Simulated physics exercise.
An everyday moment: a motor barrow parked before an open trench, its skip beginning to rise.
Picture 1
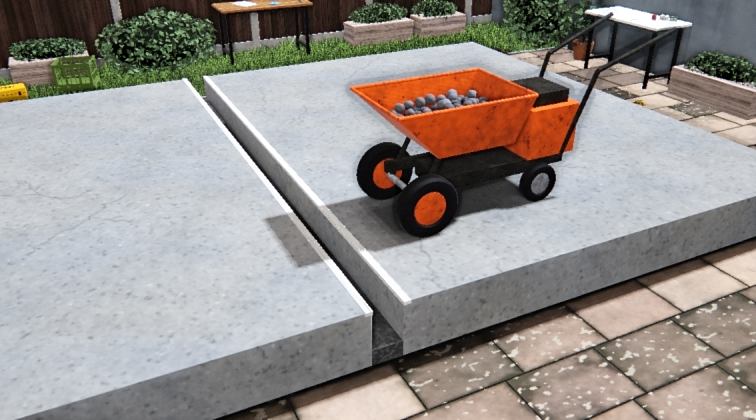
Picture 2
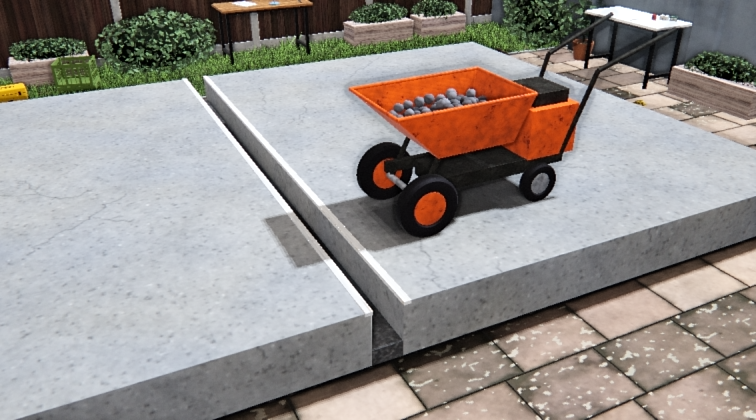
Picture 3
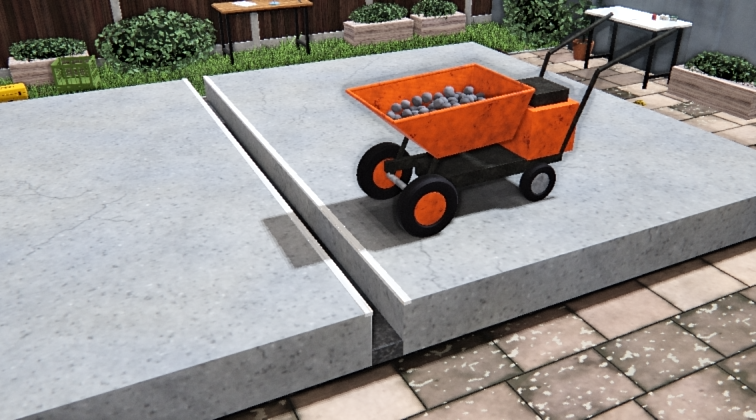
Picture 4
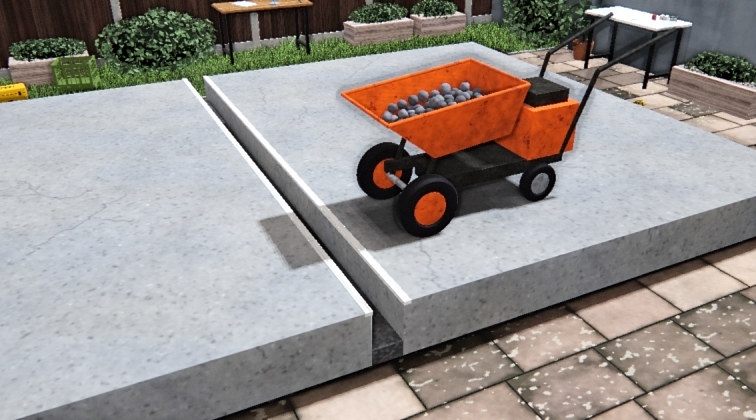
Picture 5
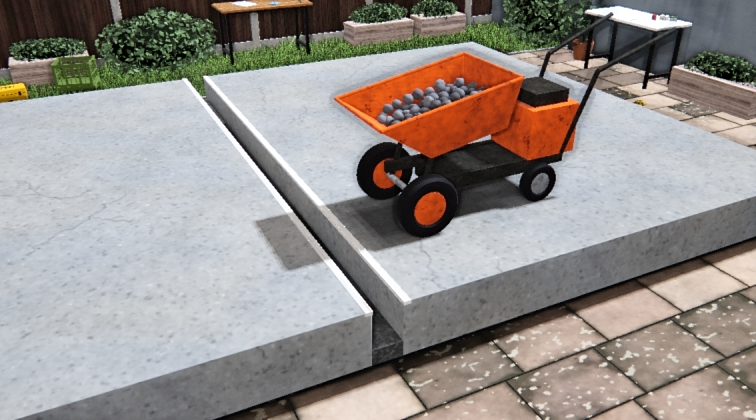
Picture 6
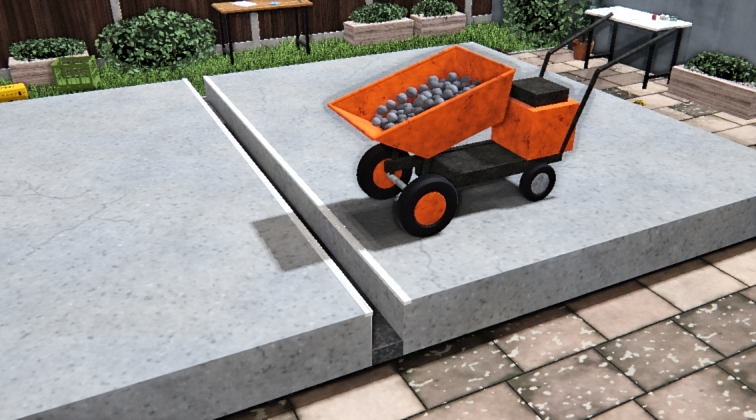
The clip opens on an orange motor barrow loaded with round grey cobbles, standing still on a concrete slab beside a narrow trench. Its skip sits level at first, then gradually tilts forward to the left, its rear rising and front lip lowering, while the wheels stay put.
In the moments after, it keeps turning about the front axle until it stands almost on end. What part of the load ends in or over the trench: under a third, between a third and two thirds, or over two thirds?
In the trench: Less than a third.
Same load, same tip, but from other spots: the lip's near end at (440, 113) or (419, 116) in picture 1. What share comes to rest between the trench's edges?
In turn 70 and 40 in a hundred.
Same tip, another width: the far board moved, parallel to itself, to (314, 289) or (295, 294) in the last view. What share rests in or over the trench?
First some 60, then 90 per cent.
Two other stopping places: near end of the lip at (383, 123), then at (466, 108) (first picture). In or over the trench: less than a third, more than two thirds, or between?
One: Below one third. Two: Between a third and two thirds.
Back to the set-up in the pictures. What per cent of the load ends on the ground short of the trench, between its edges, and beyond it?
Short: 0 %, between: 0 %, beyond: 90 %.
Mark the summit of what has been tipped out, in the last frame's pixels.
Near (283, 236).
Just after the last frame, skip tipped steeply; every one in the skip.
A moment on, skip tipped right over; roughly two thirds in the skip; roughly a quarter beyond it; just a few falling.
Further on, skip tipped right over; about a tenth in the skip; the larger part beyond it.
When it is over, skip tipped right over; about a tenth in the skip; not one in or heaped over the trench; the larger part beyond it.
